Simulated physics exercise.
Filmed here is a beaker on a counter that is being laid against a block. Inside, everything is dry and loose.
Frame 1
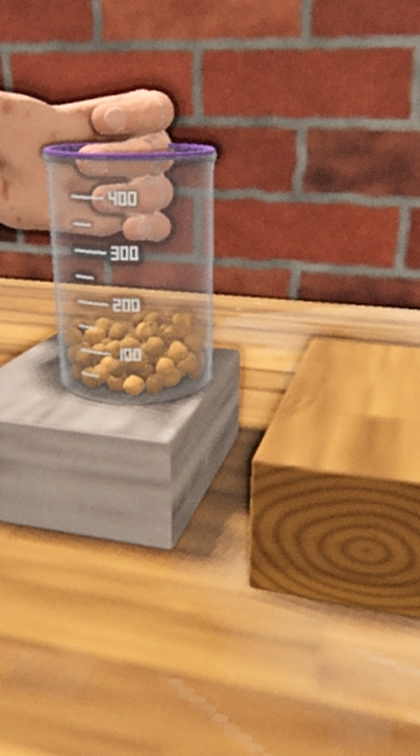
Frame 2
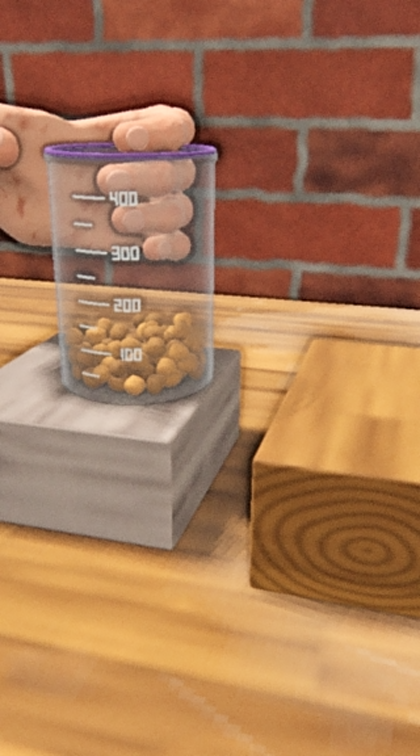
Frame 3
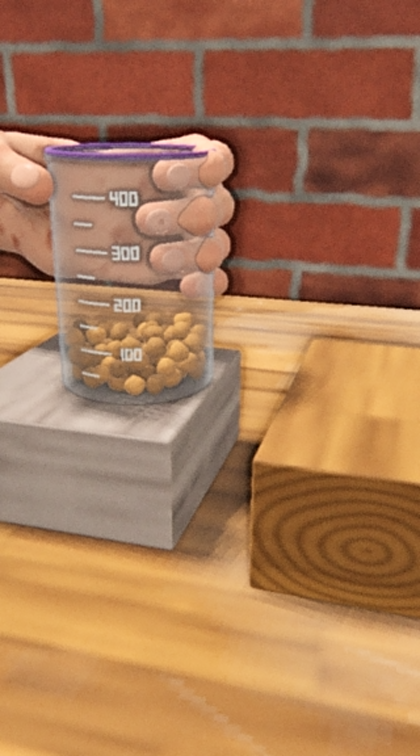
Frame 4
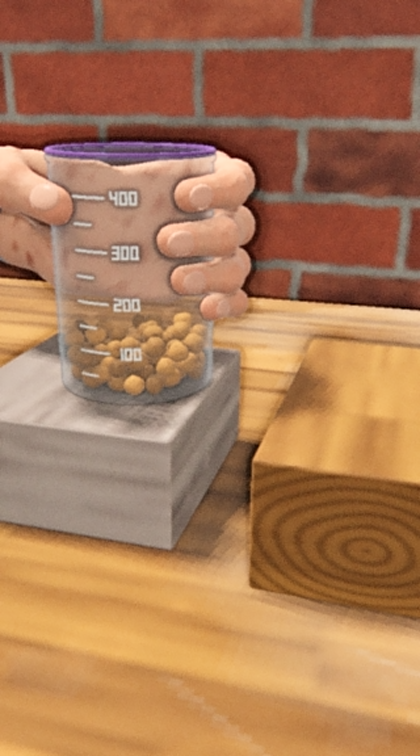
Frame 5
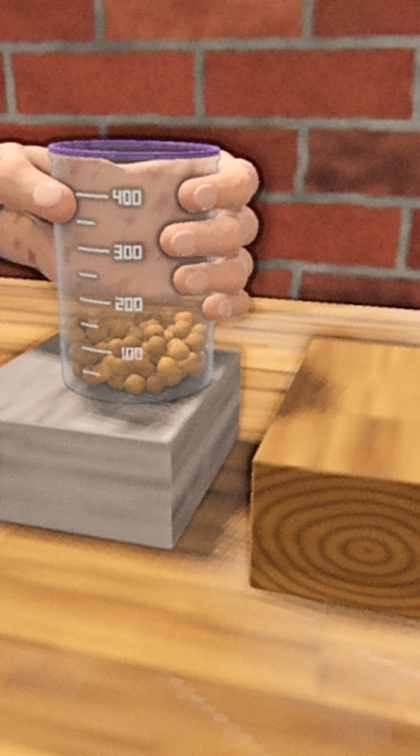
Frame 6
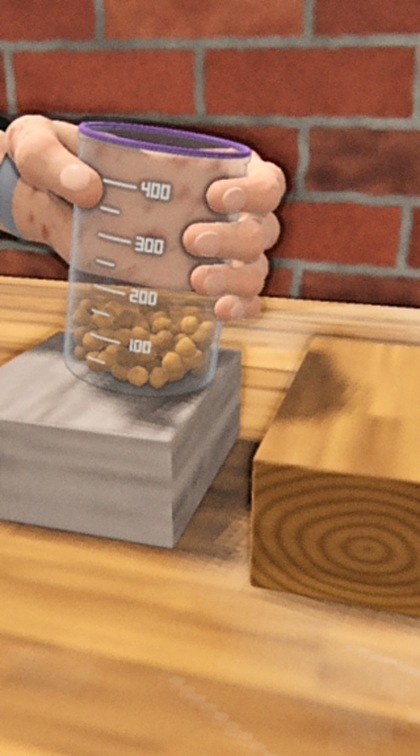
A hand reaches around a clear, purple-rimmed beaker on a wooden counter before a red brick wall, seen from slightly above by a still camera. The beaker, partly filled with golden-brown roasted chickpeas, stands on a grey block at left, with a brown wooden block showing ringed end grain at right. The fingers close around its sides, then shift it slightly right and lean it a little rightward.
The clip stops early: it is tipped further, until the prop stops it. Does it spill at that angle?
Nothing escapes.
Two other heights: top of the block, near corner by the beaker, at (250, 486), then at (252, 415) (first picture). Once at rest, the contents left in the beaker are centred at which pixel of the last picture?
It would settle near (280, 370) the first time and near (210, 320) the second time.
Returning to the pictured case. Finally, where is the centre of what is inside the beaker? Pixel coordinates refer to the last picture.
Their centre ends up at roughly (243, 339).
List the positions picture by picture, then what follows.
In the first frame, beaker near (134, 268), a quarter full of roasted chickpeas; block near (389, 456), its top about level with the beaker's foot.
In the second frame, beaker near (135, 269), upright; rim near (209, 153); top of the contents near (134, 342).
In the third frame, beaker near (135, 269), upright; rim near (209, 153); block near (390, 456).
In the fourth frame, beaker near (135, 269), upright; rim near (209, 153); top of the contents near (134, 342).
In the fifth frame, beaker near (137, 267), upright; rim near (213, 153); block near (390, 456).
In the sixth frame, beaker near (152, 258), leaning 8°; rim near (245, 154); block near (391, 455), its top about level with the beaker's foot.
Then, 0.31 s on from there, the beaker leans 29°; everything is still inside.
Then, 0.70 s on from there, the beaker leans 56°; everything is still inside.
Then, 1.12 s on from there, the beaker leans 82°; everything is still inside.
In the end, the beaker rests on the block at 83°; everything is still inside.
